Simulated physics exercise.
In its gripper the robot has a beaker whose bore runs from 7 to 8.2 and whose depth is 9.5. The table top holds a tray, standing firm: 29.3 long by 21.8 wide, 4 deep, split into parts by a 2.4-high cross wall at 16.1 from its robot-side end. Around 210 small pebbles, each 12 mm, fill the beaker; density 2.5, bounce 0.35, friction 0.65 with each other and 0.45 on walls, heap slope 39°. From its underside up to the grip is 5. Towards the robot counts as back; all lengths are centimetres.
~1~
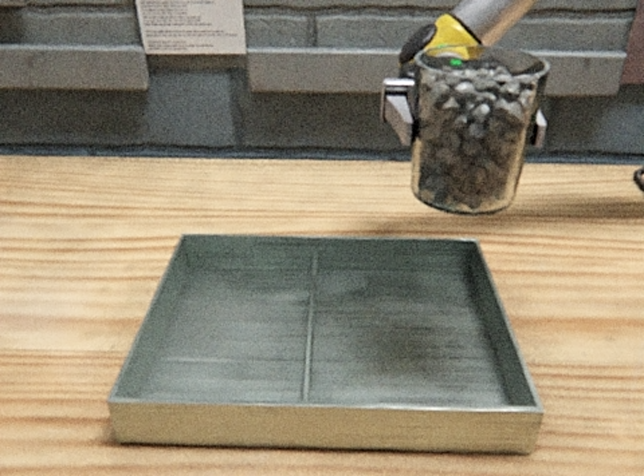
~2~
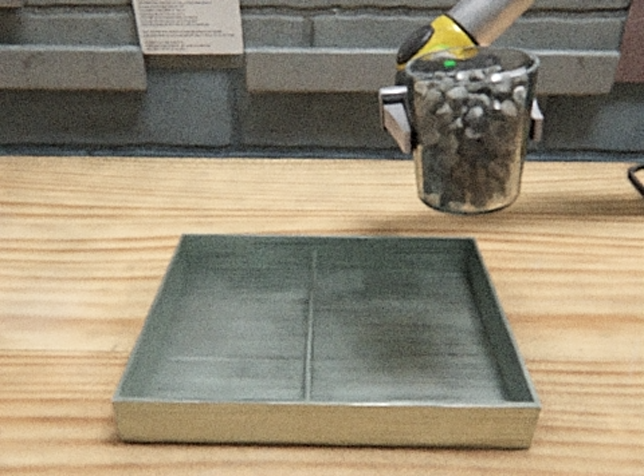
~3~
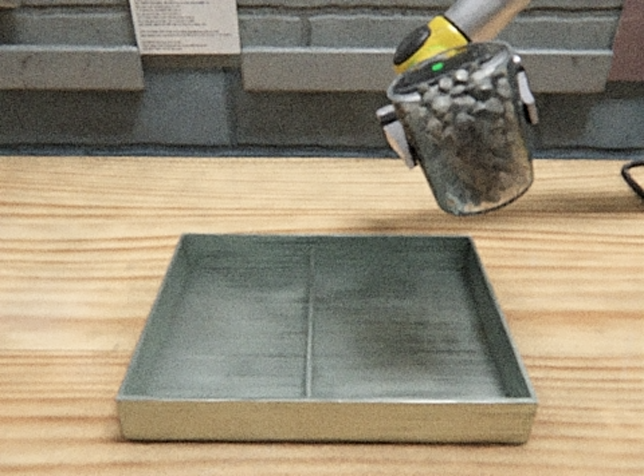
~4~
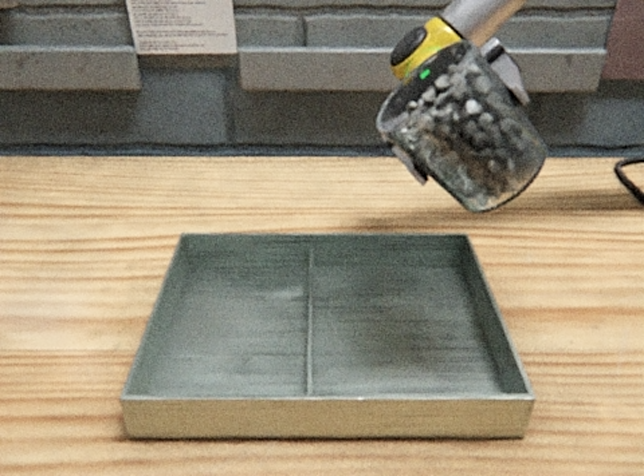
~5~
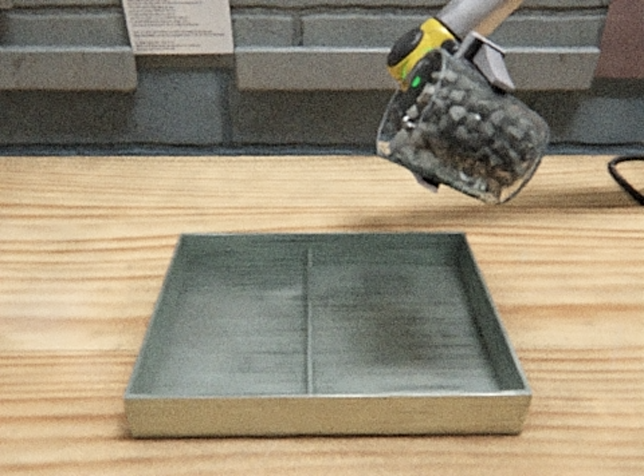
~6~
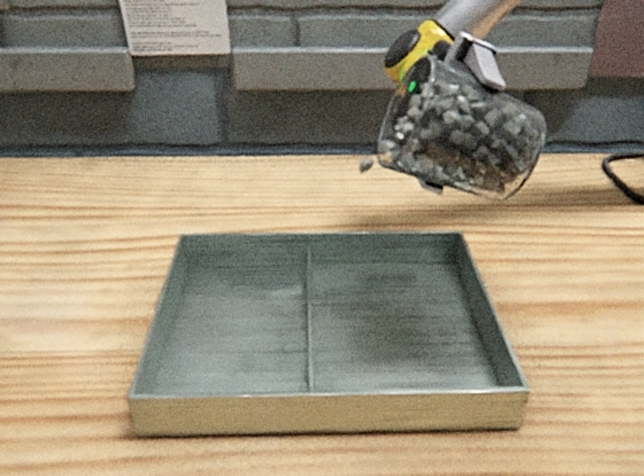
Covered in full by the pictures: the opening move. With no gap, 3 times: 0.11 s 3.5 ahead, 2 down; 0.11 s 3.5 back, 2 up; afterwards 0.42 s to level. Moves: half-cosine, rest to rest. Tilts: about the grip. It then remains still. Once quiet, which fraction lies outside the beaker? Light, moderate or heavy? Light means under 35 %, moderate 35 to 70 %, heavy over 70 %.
Light.
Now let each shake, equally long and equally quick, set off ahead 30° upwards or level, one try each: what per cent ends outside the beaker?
It comes to around 65 per cent on the first try and around 45 per cent on the second.
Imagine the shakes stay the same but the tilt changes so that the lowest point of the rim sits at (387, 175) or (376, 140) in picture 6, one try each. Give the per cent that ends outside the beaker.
Close to 50 percent for the first and close to 10 percent for the second.
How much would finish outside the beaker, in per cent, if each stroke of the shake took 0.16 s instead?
It would come to roughly 15 %.
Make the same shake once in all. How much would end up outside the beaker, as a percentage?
Expected share: About 15 %.
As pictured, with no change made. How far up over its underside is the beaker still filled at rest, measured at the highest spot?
9.5 cm.
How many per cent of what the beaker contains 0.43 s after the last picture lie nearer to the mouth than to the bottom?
Some 45 percent is in that half.
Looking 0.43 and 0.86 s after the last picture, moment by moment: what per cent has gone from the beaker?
Taking the two times in order, I'd say 15 and then 20 per cent.
Then, 0.43 s after the last picture, tilted 68° forward, highest piece 22 above the table; 175 in the beaker, 19 in the far-side part, 7 in the robot-side part, 5 in flight or on a rim.
Then, 0.86 s after the last picture, tilted 36° forward, highest piece 22 above the table; 161 in the beaker, 30 in the far-side part, 14 in the robot-side part, 1 in flight or on a rim.
Then, 1.28 s after the last picture, level, highest piece 24 above the table; 161 in the beaker, 30 in the far-side part, 15 in the robot-side part.
Then, 2.33 s after the last picture, level, highest piece 24 above the table; 161 in the beaker, 30 in the far-side part, 15 in the robot-side part.
Final count, 161 in the beaker, 30 in the far-side part, 15 in the robot-side part. That is 22 % outside the beaker.
